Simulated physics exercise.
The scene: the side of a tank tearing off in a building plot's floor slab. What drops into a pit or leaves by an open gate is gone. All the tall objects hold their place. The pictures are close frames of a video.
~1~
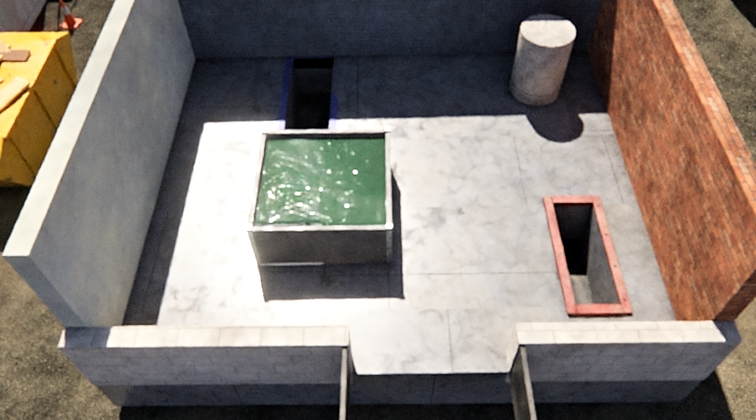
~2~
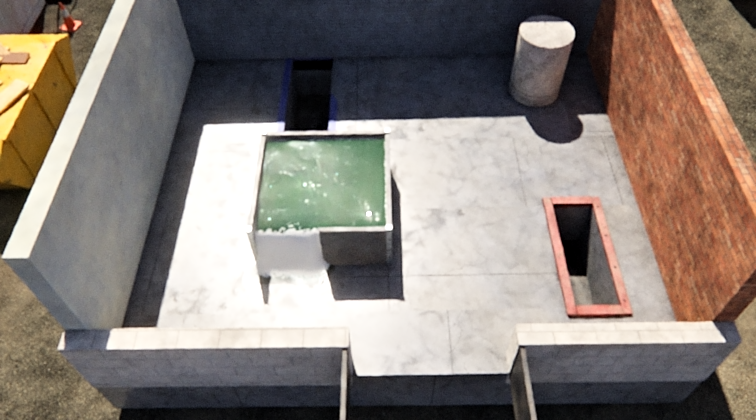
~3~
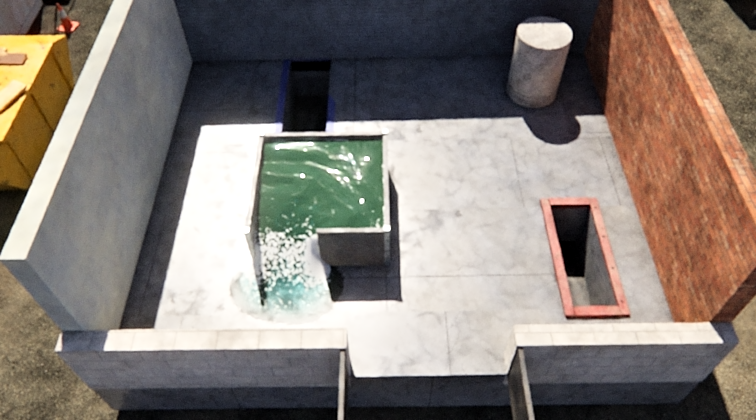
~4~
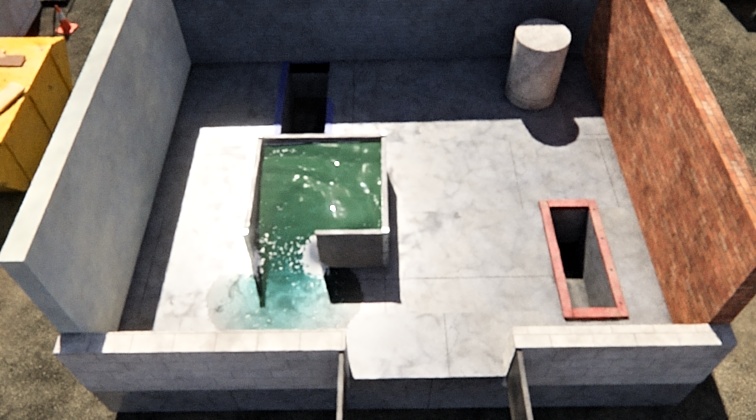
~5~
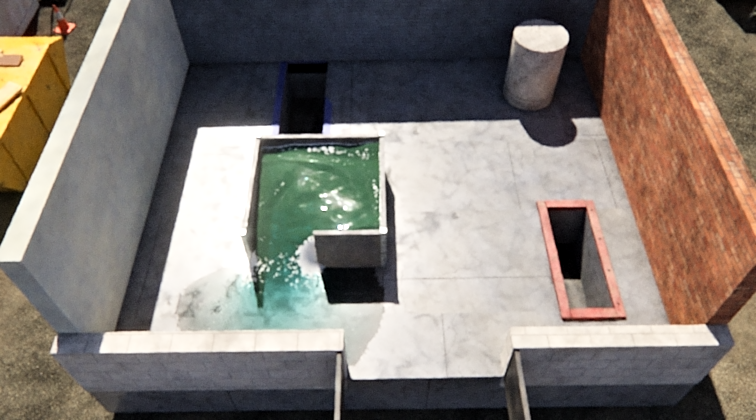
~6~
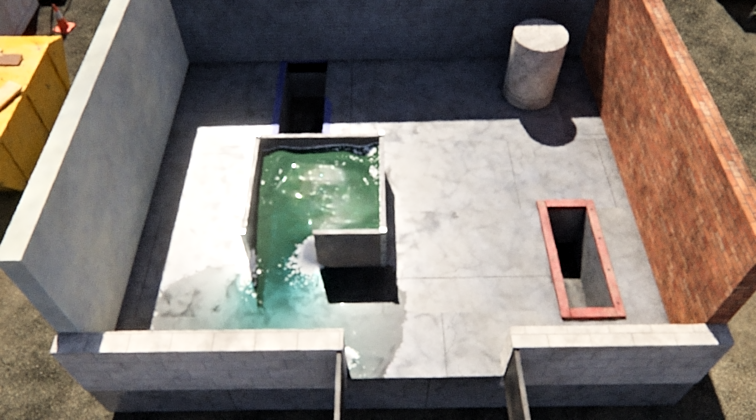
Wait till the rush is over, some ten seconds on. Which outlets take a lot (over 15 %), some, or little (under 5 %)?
In the end: The gate takes between 5 and 15 %; the red pit takes less than 5 %; the blue pit takes more than 15 %.
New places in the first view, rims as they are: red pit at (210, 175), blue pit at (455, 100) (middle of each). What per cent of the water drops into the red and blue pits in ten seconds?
In per cent: Red 14, blue 8.
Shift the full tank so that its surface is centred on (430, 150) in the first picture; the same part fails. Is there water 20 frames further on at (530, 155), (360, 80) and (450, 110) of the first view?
One after the other: Free of water, not flooded, clear.
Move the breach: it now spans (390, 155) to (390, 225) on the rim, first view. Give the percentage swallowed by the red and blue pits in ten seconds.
Per cent: Red 35, blue 10.
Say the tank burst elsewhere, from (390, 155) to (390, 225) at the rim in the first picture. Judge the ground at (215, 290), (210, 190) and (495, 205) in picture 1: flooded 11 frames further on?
In turn: Free of water, no water, wet.
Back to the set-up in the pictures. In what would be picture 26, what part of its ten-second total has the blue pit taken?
About 0 per cent.
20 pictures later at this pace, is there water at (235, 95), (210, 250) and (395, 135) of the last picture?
As listed: Awash, awash, dry.
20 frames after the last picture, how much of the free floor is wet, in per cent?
Close to 55 %.
A moment on, water covers 15 % of the floor; the gate 1 %, the red pit 0 %, the blue pit 0 %.
Next, water covers 30 % of the floor; the gate 3 %, the red pit 0 %, the blue pit 0 %.
Then, water covers 55 % of the floor; the gate 6 %, the red pit 1 %, the blue pit 1 %.
Later, water covers 65 % of the floor; the gate 9 %, the red pit 2 %, the blue pit 8 %.
In the end, water covers 80 % of the floor; the gate 11 %, the red pit 2 %, the blue pit 24 %.
